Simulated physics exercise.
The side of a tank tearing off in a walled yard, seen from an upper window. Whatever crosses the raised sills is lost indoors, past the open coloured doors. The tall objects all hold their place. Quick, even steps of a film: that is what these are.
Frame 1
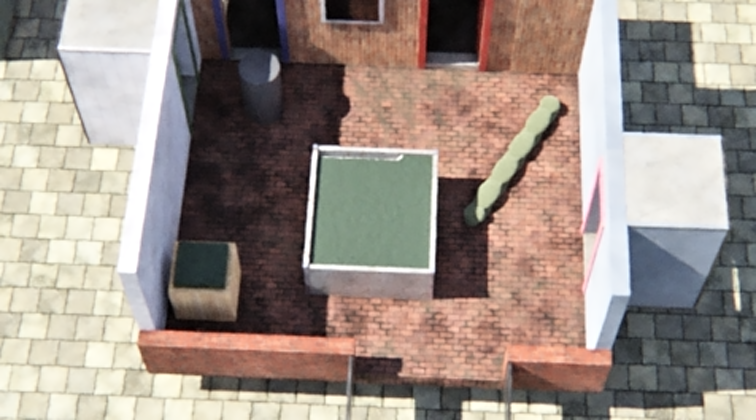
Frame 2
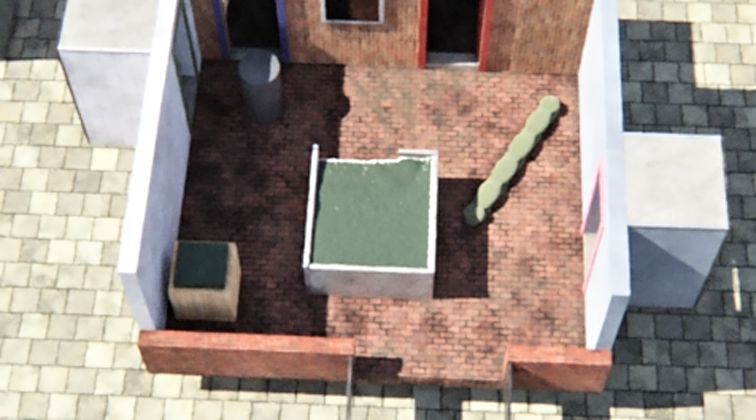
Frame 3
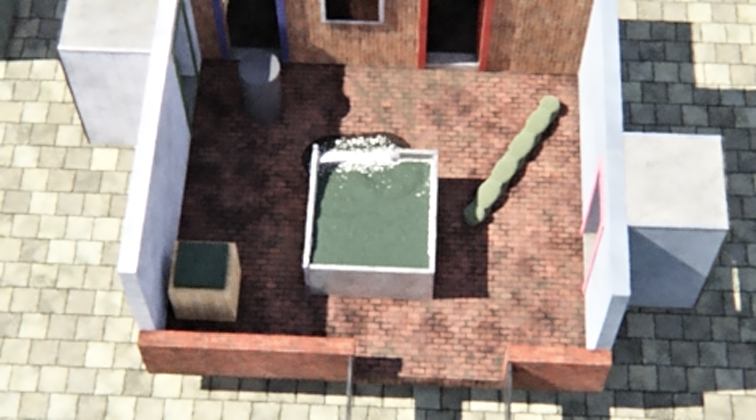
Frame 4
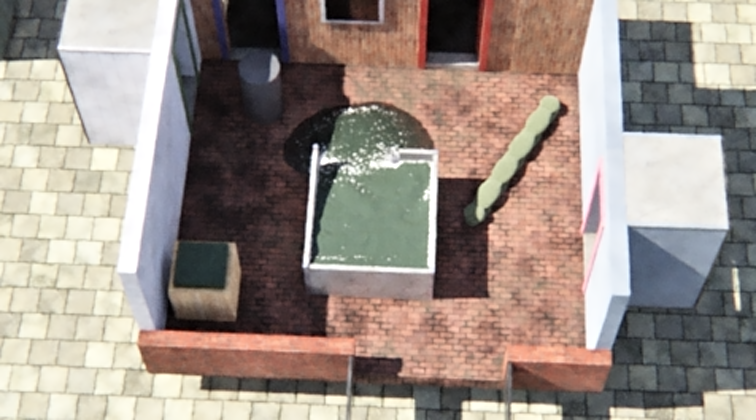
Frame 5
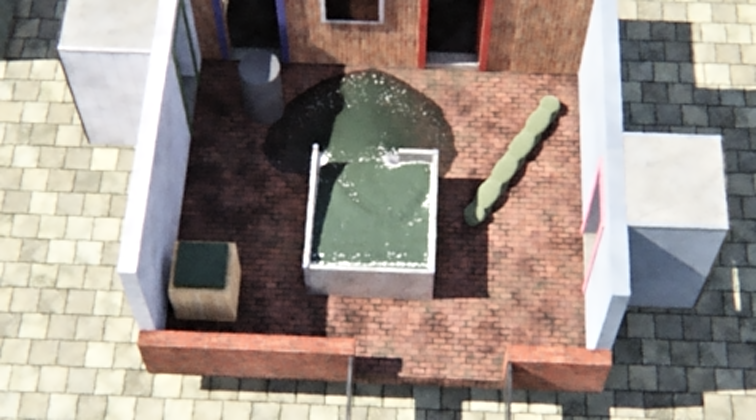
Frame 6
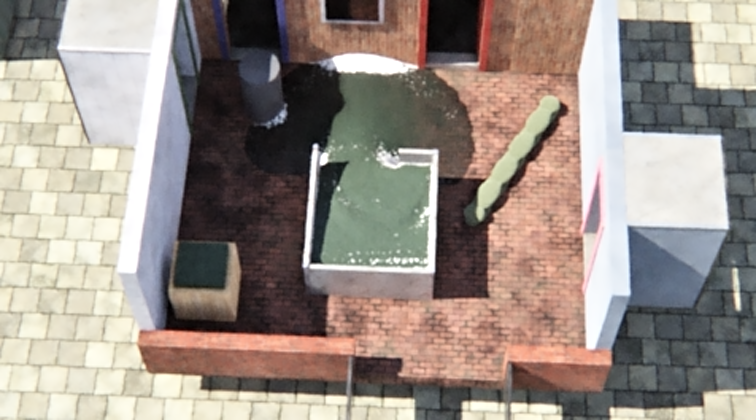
A white-walled tank of dark green water stands at the centre of a red-brick walled yard, seen from high above through a steady view. A grey cylinder stands at upper left, a wooden box with a dark green top at lower left, and a bumpy green hedge slants at right. The tank's far side breaks open, and water pours out foaming, fanning across the bricks to the back wall and cylinder.
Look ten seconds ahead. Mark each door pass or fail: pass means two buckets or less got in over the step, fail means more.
Pink door - pass, red door - fail, green door - pass, blue door - fail.
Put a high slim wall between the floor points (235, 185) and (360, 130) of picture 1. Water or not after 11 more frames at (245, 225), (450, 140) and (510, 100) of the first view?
Taking the points in turn, they are inundated, inundated and inundated.
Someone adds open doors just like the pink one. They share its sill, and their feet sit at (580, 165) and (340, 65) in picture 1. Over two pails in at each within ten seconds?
Falls short, then goes past it.
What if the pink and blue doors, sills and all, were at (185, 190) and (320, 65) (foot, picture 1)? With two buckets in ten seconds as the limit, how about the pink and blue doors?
Note - pink door undershoots, blue door overshoots.
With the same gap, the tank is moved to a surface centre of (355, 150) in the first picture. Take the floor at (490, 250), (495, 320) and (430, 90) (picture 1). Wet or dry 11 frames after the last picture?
Going through the three spots in turn: Stays untouched, stays untouched, gets wet.
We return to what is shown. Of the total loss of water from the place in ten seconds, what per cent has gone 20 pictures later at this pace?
My figure: 35 percent.
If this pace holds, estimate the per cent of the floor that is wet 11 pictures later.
Roughly 35 percent, I'd say.
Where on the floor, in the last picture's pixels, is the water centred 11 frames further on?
Near (362, 157).
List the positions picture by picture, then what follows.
In the first frame, still water in the water tank at (372, 210).
In the second frame, the front is at a hidden place, out from the gap on the water tank's far side.
In the third frame, water pours out on the water tank's far side and has run to (398, 142).
In the fourth frame, the front is at (385, 108), out from the gap on the water tank's far side.
In the fifth frame, water pours out on the water tank's far side and has run to (376, 74).
In the sixth frame, the front is at (309, 65), out from the gap on the water tank's far side.
A moment on, water covers 25 % of the floor; the pink door not reached, the red door under two buckets in, the green door wet at the sill, nothing in, the blue door under two buckets in.
Next, water covers 35 % of the floor; the pink door not reached, the red door over two buckets in, the green door wet at the sill, nothing in, the blue door over two buckets in.
Then, water covers 60 % of the floor; the pink door wet at the sill, nothing in, the red door over two buckets in, the green door wet at the sill, nothing in, the blue door far over two buckets in.
Later, water covers 90 % of the floor; the pink door wet at the sill, nothing in, the red door over two buckets in, the green door wet at the sill, nothing in, the blue door far over two buckets in.
In the end, water covers 95 % of the floor; the pink door wet at the sill, nothing in, the red door over two buckets in, the green door wet at the sill, nothing in, the blue door far over two buckets in.
